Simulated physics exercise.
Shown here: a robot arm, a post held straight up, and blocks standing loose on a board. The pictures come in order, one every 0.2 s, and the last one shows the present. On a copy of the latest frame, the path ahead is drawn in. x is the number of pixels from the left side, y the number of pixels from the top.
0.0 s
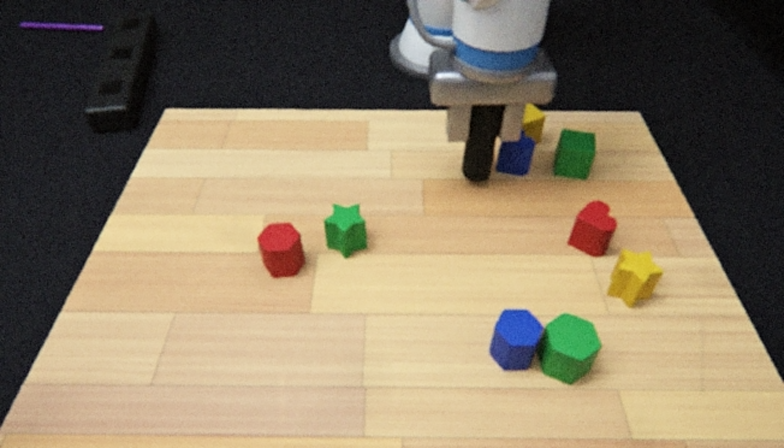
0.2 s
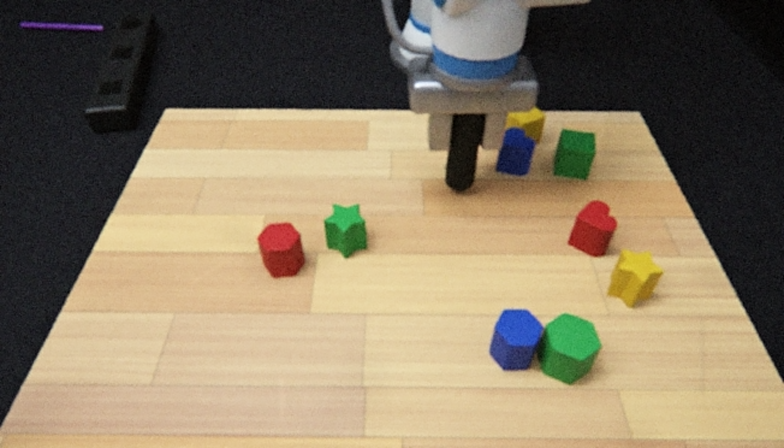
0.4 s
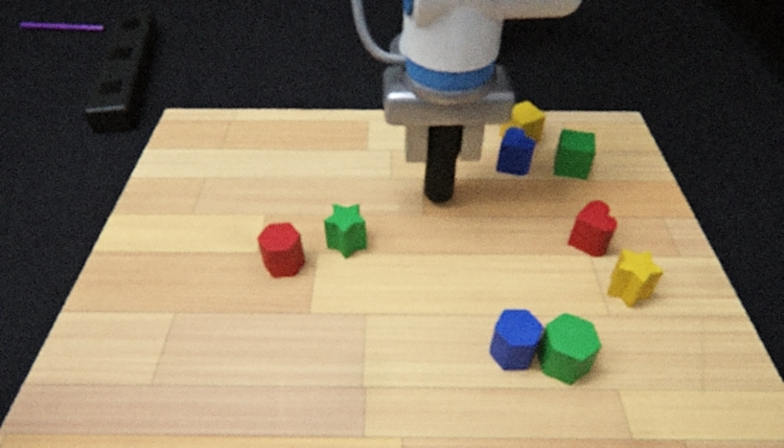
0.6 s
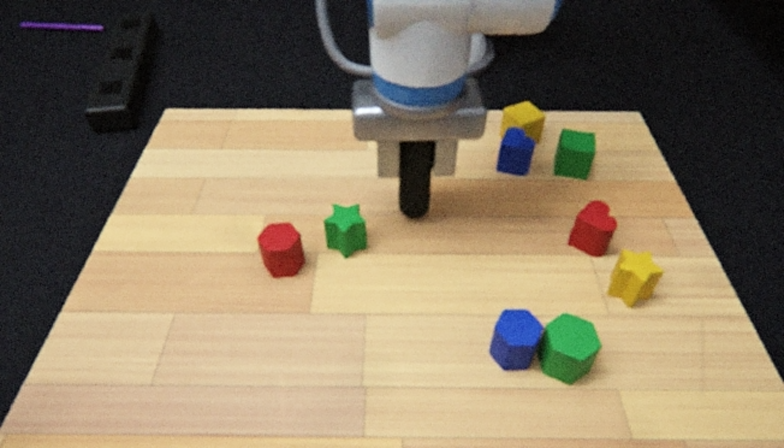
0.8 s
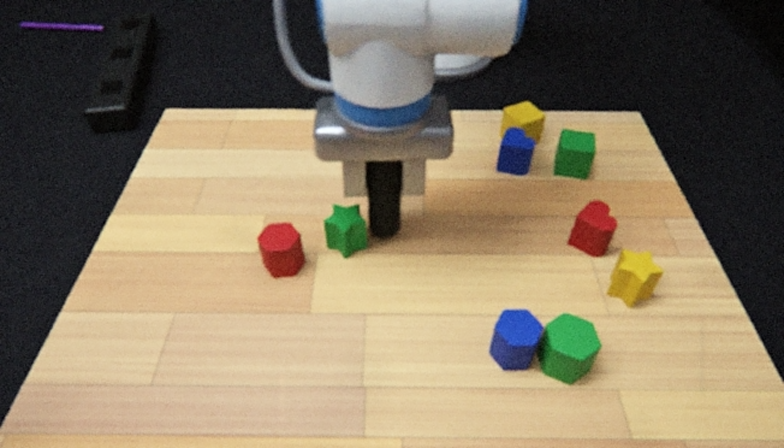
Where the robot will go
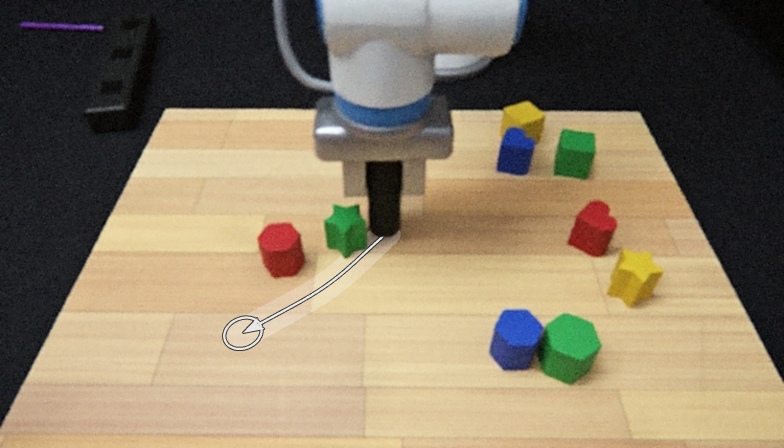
A robot arm moves its black post left and nearer, up beside the green star-shaped block.
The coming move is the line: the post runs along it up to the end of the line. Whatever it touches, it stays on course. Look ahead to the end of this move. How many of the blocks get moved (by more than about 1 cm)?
I'm going with one.
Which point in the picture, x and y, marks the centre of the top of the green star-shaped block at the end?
Its top centre lands on (325, 222).
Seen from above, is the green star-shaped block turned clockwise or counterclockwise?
Rotation: Clockwise.
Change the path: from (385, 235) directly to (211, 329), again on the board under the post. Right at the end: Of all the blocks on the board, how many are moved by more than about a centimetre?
Answer: Two blocks.
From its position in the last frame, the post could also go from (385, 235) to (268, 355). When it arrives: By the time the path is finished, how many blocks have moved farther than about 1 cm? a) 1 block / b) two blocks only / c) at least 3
a
Drawn move, from (385, 235) over (348, 268) and (300, 302) to (243, 333).
The first path, step by step. One third of the way, post (346, 262); green star-shaped block (325, 222), turned 65° clockwise.
Two thirds of the way, post (298, 295); green star-shaped block (325, 222), turned 70° clockwise.
At the end, post (241, 326); red six-sided block still; green star-shaped block (325, 222), turned 70° clockwise.
